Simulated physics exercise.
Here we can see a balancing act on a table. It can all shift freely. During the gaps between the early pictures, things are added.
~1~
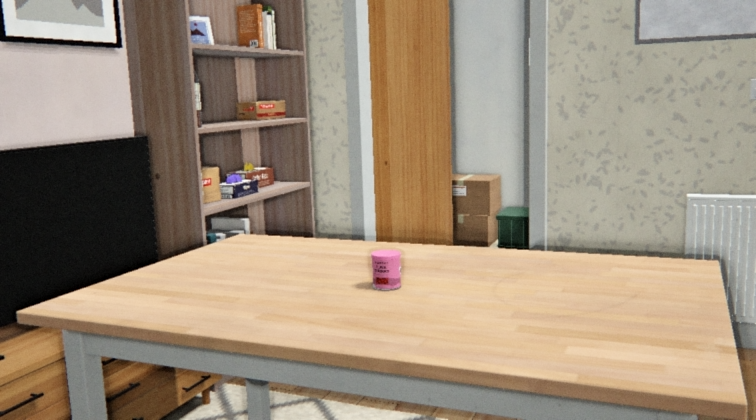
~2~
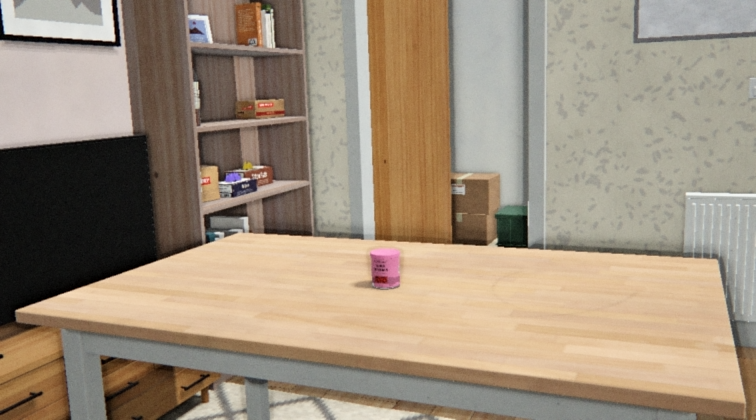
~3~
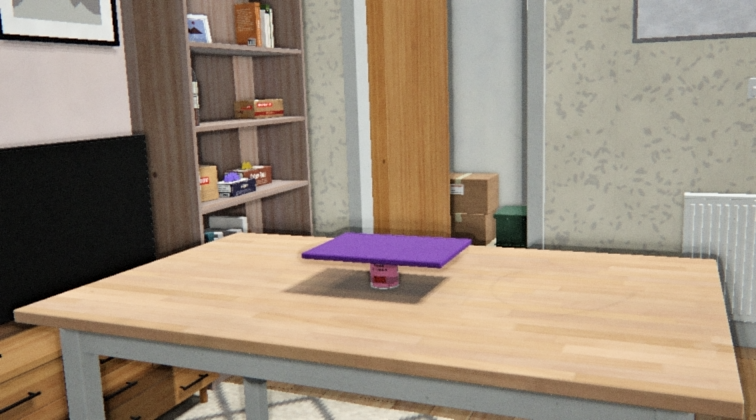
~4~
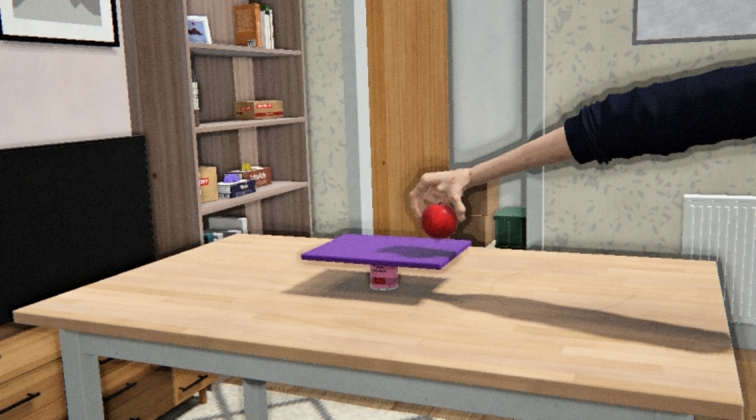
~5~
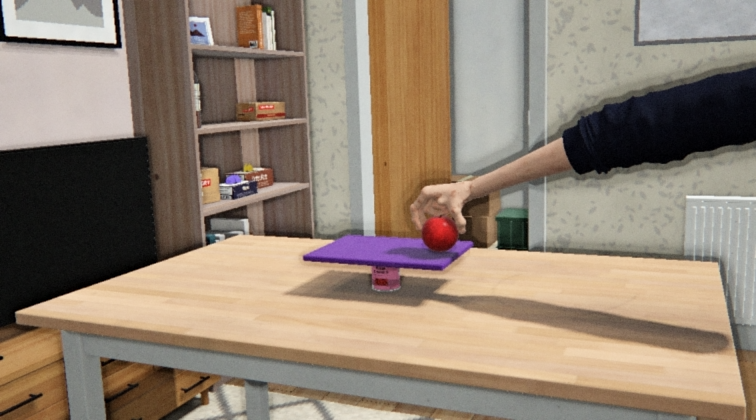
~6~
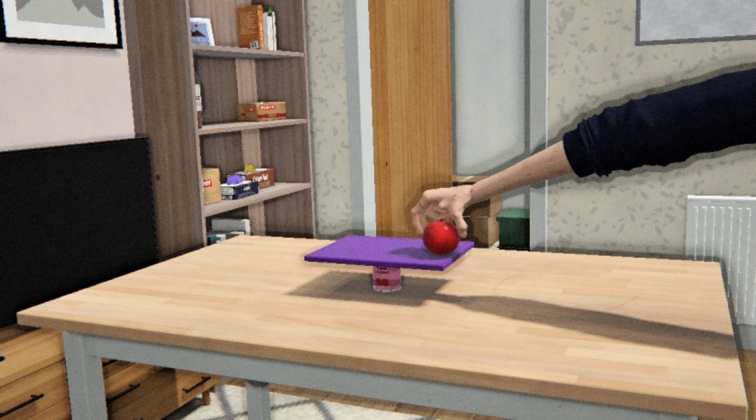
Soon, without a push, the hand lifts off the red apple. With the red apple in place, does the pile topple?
Yes, so the pile doesn't rest quietly where it is.
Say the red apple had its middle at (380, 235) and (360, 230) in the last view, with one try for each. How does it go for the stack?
First release - upright; second release - upright.
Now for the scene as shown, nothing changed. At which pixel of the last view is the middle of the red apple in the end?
End spot: Near (494, 286).
Then, 0.30 s after the last picture, red apple now fallen; purple lid tipped 32° from how it was.
Then, 0.40 s after the last picture, purple lid tipped 34° from how it was.
Then, 0.60 s after the last picture, purple lid tipped 26° from how it was.
Then, 1.20 s after the last picture, purple lid tipped 23° from how it was.
At rest, fallen, red apple; moved from the start, purple lid; pink tin in place. Seen from the same camera at the end, red apple near (494, 286). The stack gives way.
